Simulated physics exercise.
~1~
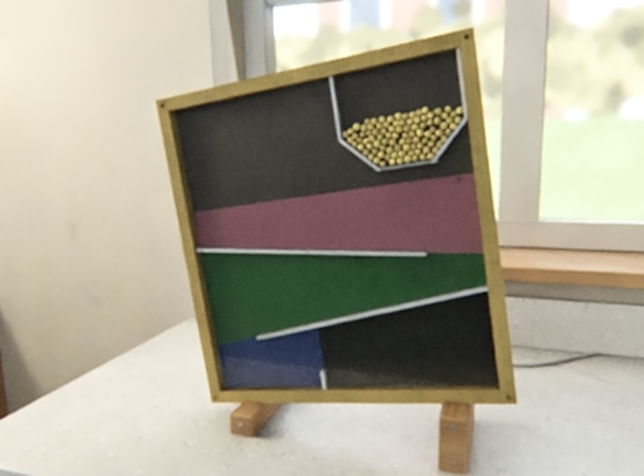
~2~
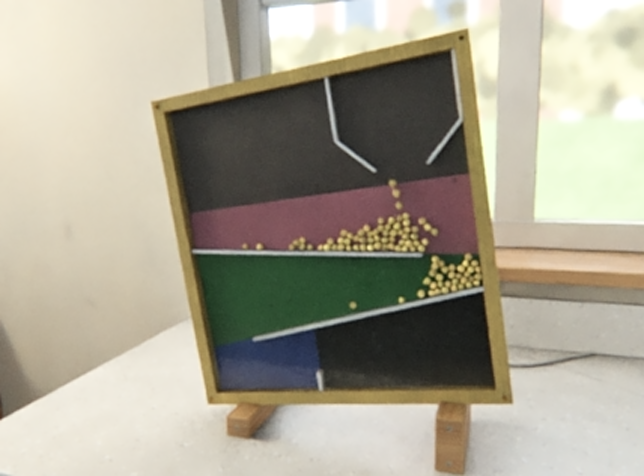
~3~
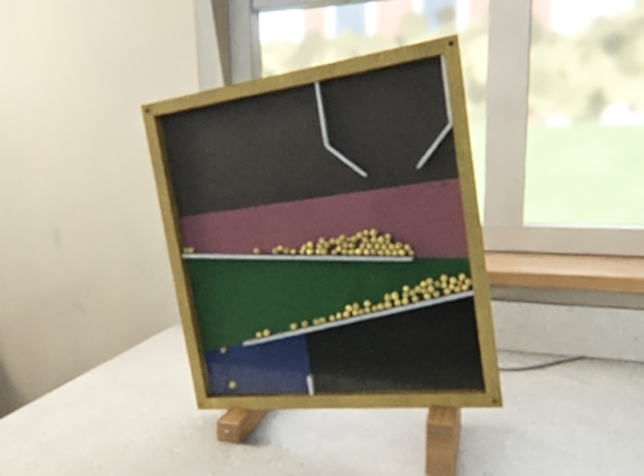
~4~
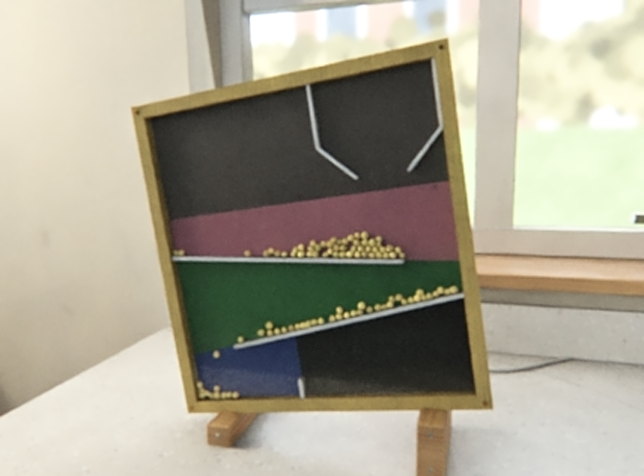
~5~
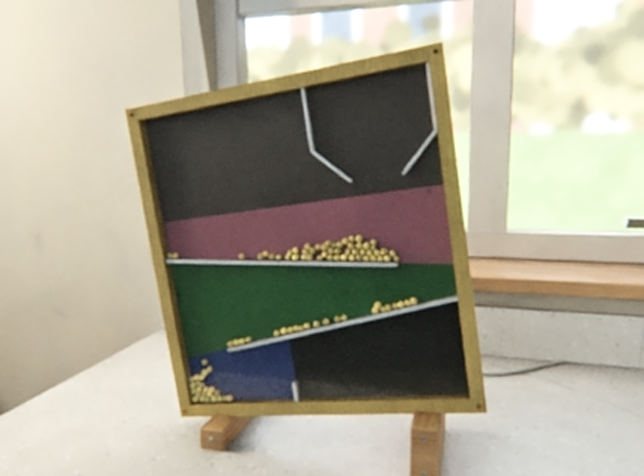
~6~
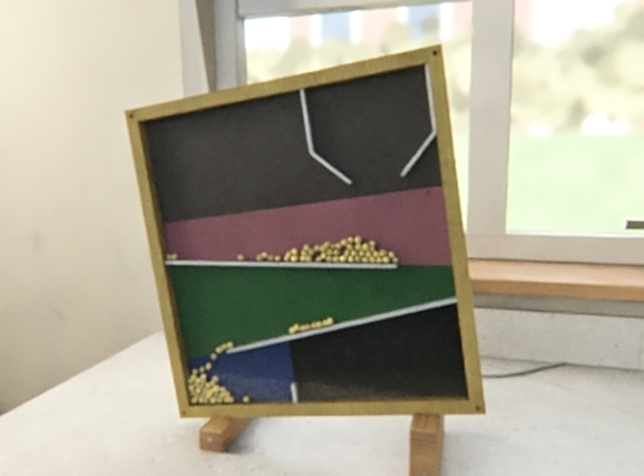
On a counter by a window, beans dropping from a hopper inside a framed box, settling on the pink shelf and sliding down the green ramp into blue.
